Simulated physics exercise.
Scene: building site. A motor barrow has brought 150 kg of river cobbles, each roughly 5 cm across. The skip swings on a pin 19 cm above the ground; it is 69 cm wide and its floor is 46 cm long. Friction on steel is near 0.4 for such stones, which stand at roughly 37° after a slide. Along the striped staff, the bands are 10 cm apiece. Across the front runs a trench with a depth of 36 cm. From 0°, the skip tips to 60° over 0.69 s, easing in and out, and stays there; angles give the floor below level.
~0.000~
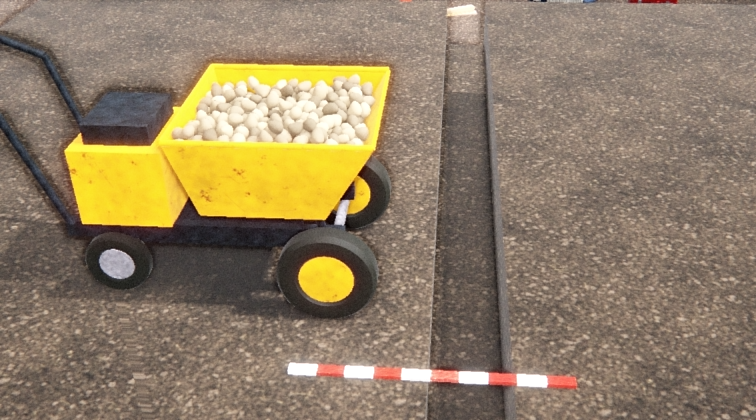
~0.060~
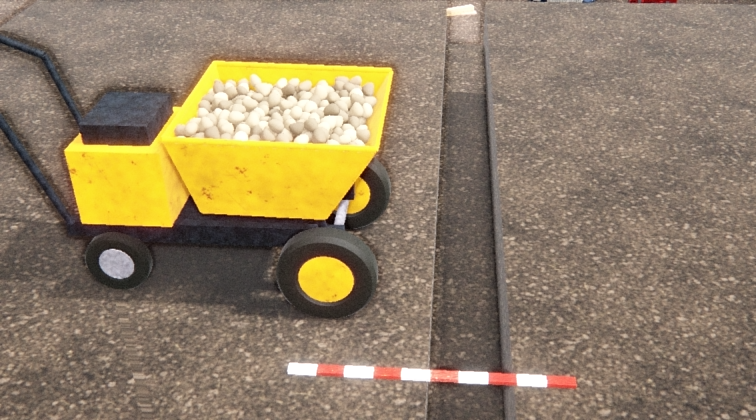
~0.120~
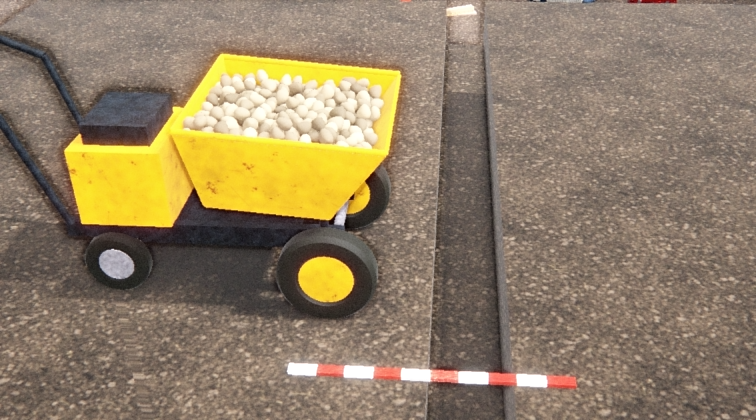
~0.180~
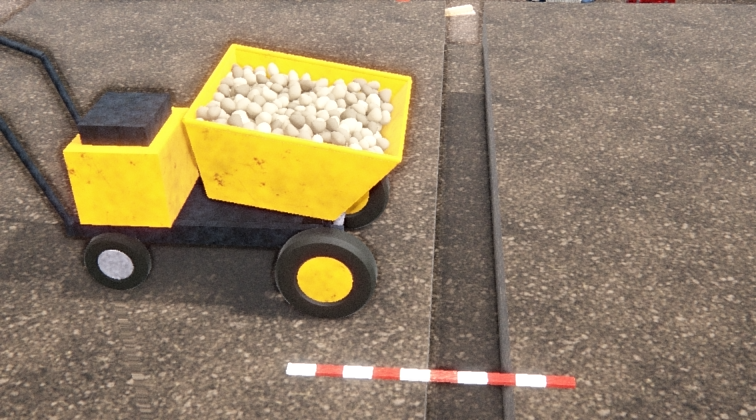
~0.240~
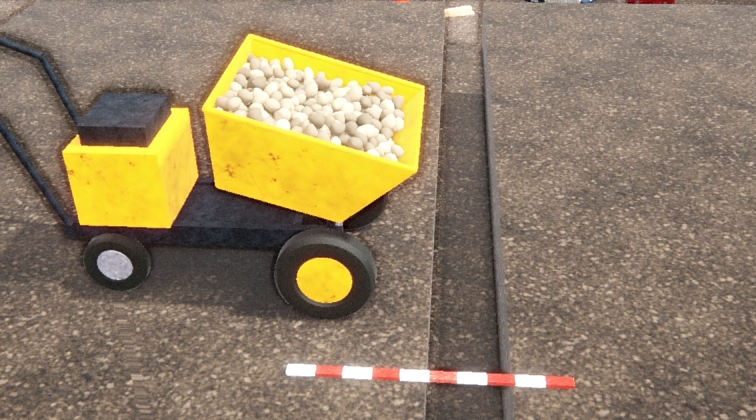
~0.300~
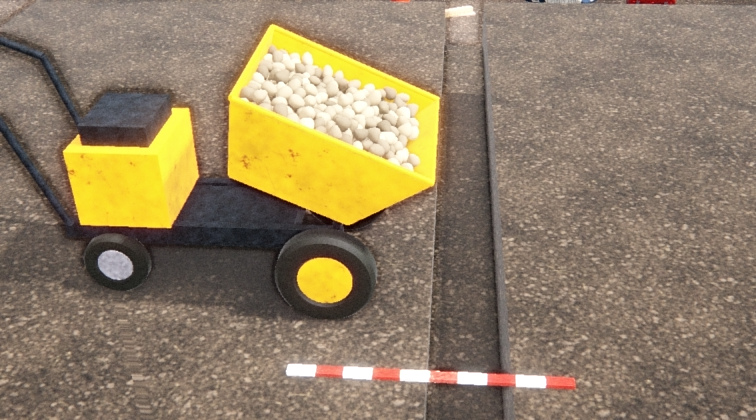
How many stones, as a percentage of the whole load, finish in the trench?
Roughly 17 per cent of the load ends up in the trench.
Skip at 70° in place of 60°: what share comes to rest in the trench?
Roughly 35 per cent would end in the trench.
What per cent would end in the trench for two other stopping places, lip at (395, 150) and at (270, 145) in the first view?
I'd expect some 5 per cent, then some 40.
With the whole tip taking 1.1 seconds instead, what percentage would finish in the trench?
Then about 20 per cent.
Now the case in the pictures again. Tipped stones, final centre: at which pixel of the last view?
Middle at around (543, 273), I'd say.
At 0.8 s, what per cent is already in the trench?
Something like 5 in a hundred.
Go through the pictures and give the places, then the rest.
In the first picture, the skip is at 0°, its lip at (373, 149); the top of the load is at (292, 96).
The second picture shows lip at (376, 150), floor tilted 1°, highest stones at (270, 96); the stones move at 0.3 m/s on average.
The third picture shows lip at (386, 154), floor tilted 5°, highest stones at (232, 92); the stones move at 0.6 m/s on average.
In the fourth picture, the skip is at 10°, its lip at (399, 160); the top of the load is at (239, 81); the stones move at 0.8 m/s on average.
In the fifth picture, the skip is at 17°, its lip at (416, 171); the top of the load is at (252, 72); the stones move at 1.0 m/s on average.
In the sixth picture, the skip is at 24°, its lip at (433, 183); the top of the load is at (274, 65); the stones move at 1.1 m/s on average.
After 0.5 s the floor is at 51°; 100 % in the skip; the foremost stones are at (460, 202).
After 0.8 s the floor is at 60°; 87 % in the skip, 4 % in the trench, 9 % past the trench; the foremost stones are at (556, 268).
After 1.1 s the floor is at 60°; 63 % in the skip, 4 % in the trench, 33 % past the trench; the foremost stones are at (696, 283).
After 3.1 s the floor is at 60°; 48 % in the skip, 17 % in the trench, 35 % past the trench; the foremost stones are past the picture's edge.
